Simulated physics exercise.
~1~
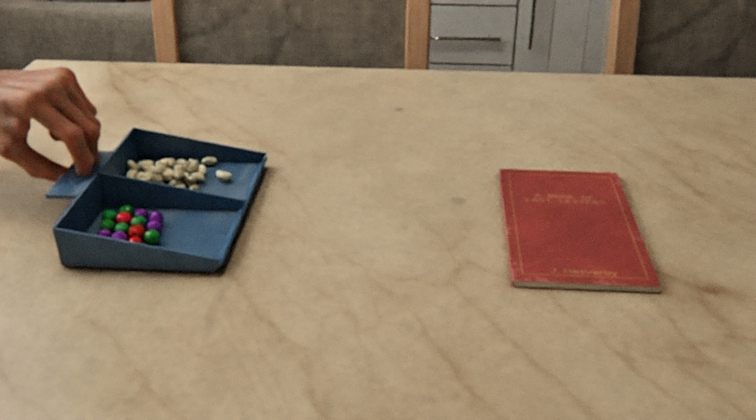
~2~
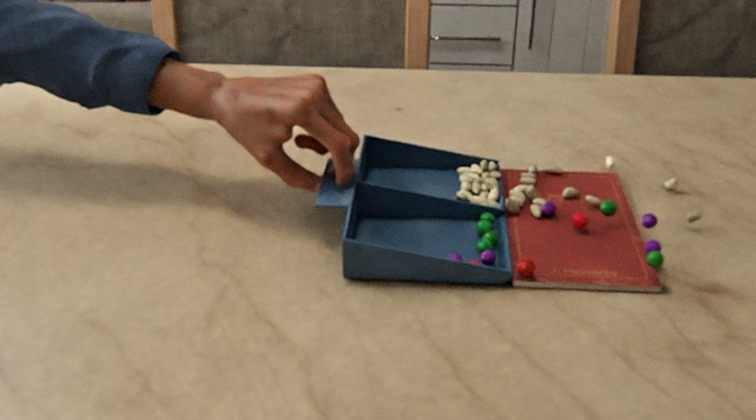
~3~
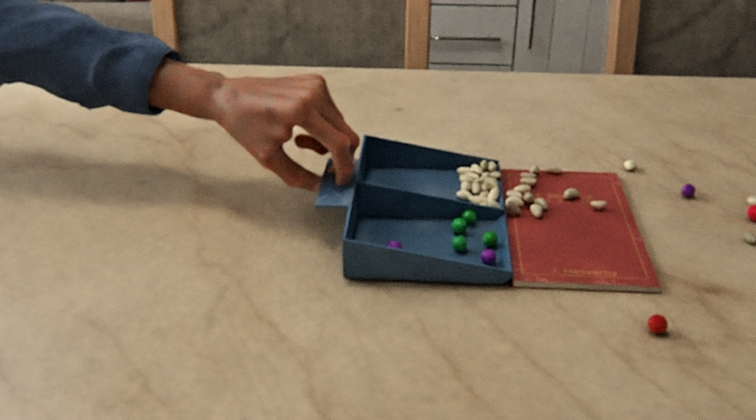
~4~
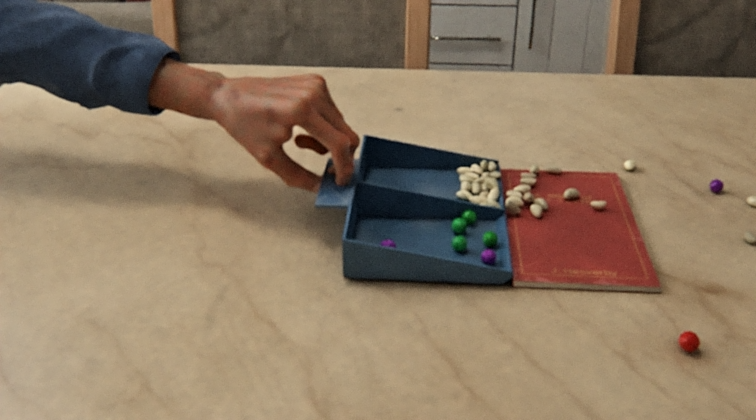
A blue tray slides right into a red book, spilling beads and beans forward.
